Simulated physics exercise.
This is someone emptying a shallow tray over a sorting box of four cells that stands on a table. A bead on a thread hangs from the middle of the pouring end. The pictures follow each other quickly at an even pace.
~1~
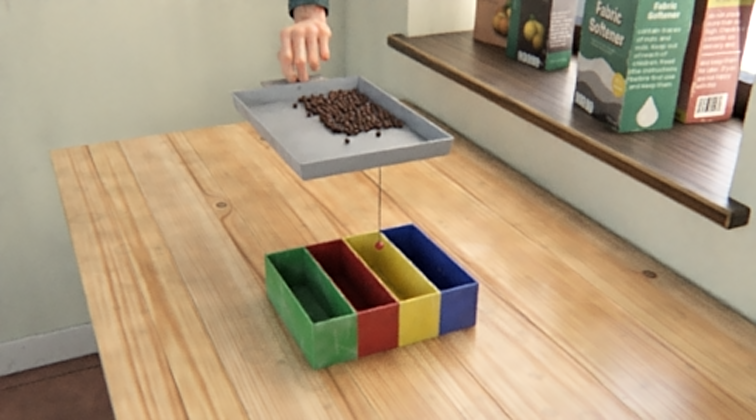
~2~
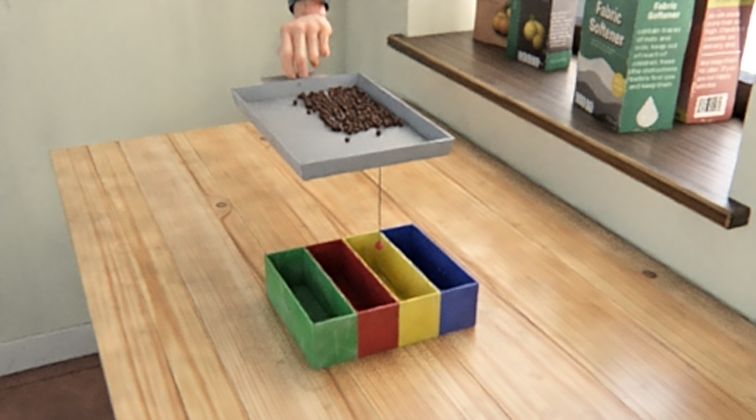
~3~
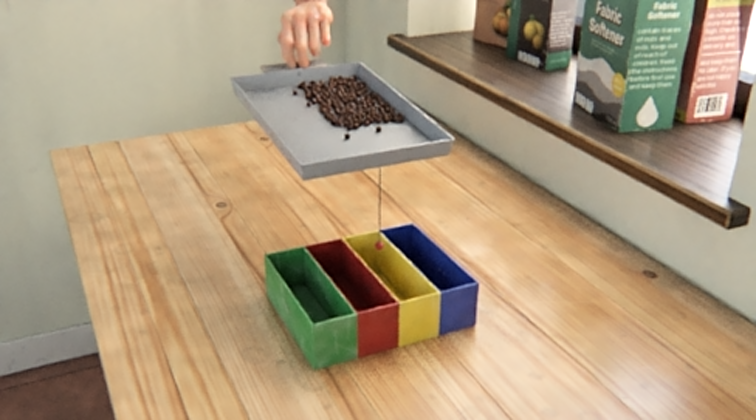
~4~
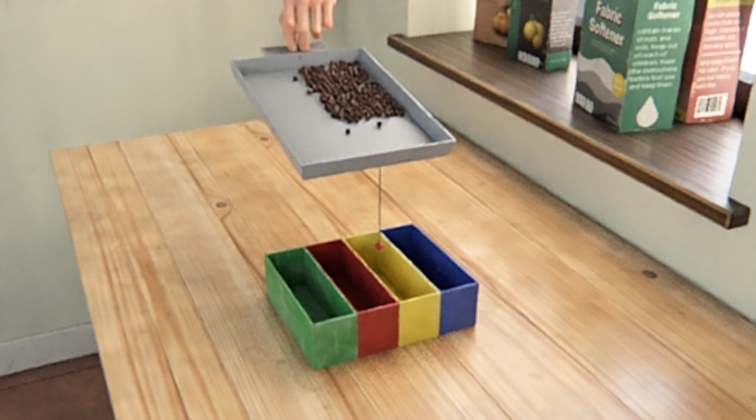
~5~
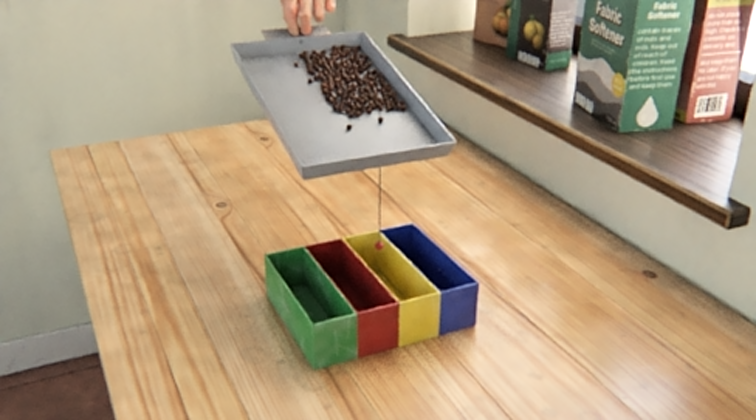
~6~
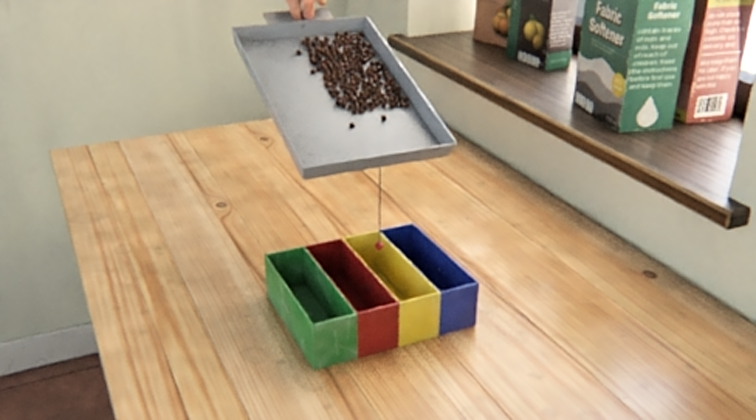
A hand steadily raised the back of a gray tray of small dark berries, tilting it more steeply above a box with green, red, yellow and blue cells on a wooden table.
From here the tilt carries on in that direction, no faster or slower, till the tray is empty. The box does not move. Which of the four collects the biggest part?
The blue cell gets the most.
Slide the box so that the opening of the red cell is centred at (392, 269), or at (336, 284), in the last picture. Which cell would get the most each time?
The first try: The yellow one. The second: The cell in blue.
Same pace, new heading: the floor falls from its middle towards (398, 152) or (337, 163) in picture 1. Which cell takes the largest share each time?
First blue, then the green one.
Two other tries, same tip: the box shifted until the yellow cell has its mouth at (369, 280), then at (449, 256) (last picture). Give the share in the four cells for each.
The first gives 50 %, the second 90 %.
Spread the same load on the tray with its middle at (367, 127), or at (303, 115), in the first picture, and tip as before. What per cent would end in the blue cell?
In turn 30 and 20 in a hundred.
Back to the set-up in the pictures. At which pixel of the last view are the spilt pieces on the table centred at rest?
Around (516, 329).
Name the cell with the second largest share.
Next in line is yellow.
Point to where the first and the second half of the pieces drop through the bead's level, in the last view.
Early half (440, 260), late half (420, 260).
Just after the last frame, tray tipped steeply; roughly two thirds on the tray; about a tenth in the blue cell; just a few in the yellow cell; just a few in the red cell; roughly a quarter falling or outside the box.
A moment on, tray tipped past a quarter turn; roughly a third on the tray; roughly a quarter in the blue cell; about a tenth in the yellow cell; just a few in the red cell; just a few in the green cell; roughly a third falling or outside the box.
Further on, tray tipped past a quarter turn; roughly a third in the blue cell; roughly a quarter in the yellow cell; about a tenth in the red cell; just a few in the green cell; roughly a quarter falling or outside the box.
When it is over, tray tipped past a quarter turn; roughly a third in the blue cell; roughly a quarter in the yellow cell; about a tenth in the red cell; just a few in the green cell; roughly a quarter outside the box.
